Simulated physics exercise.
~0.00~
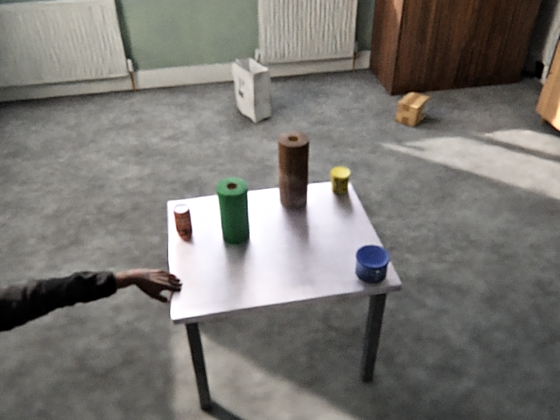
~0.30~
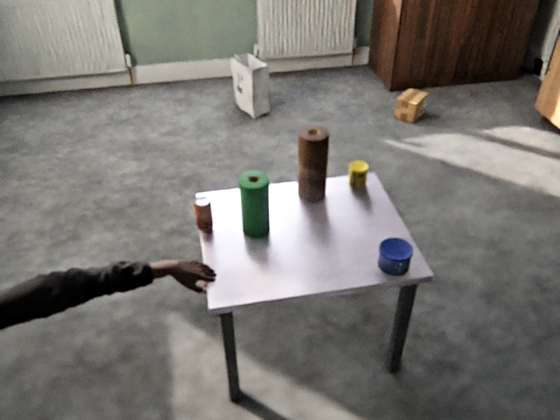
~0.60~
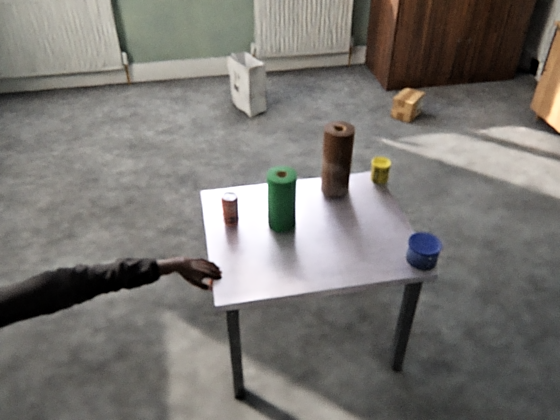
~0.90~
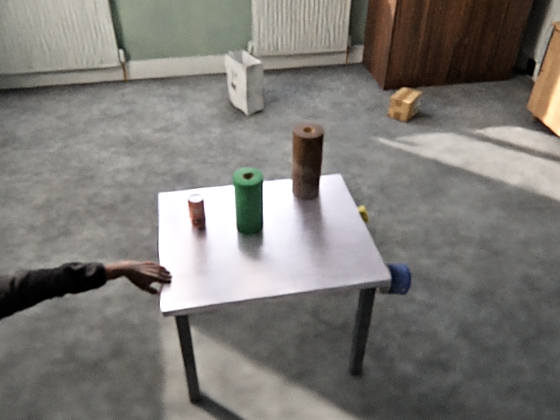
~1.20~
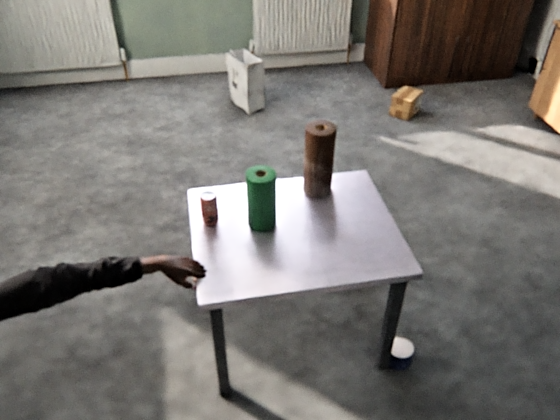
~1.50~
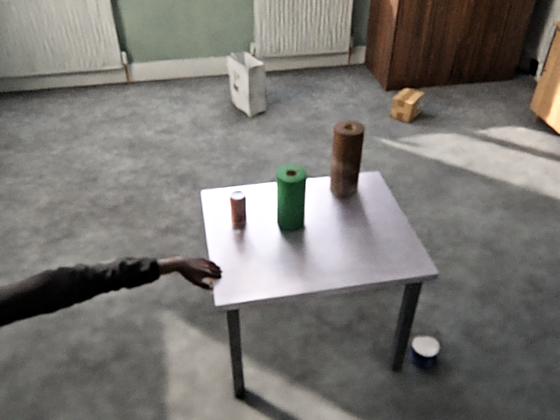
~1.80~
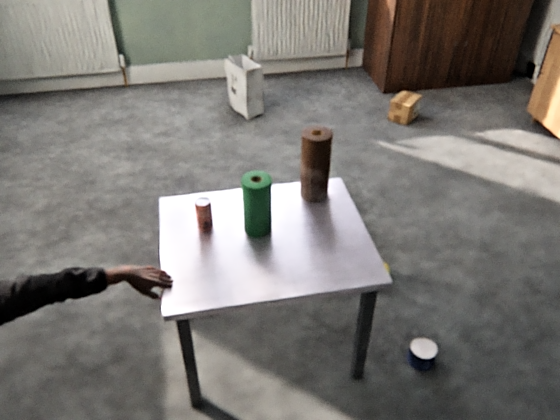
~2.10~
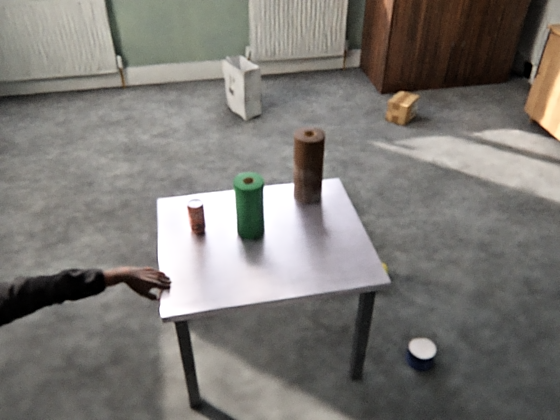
A hand shakes a small table, and the yellow tin and blue tub fall off.
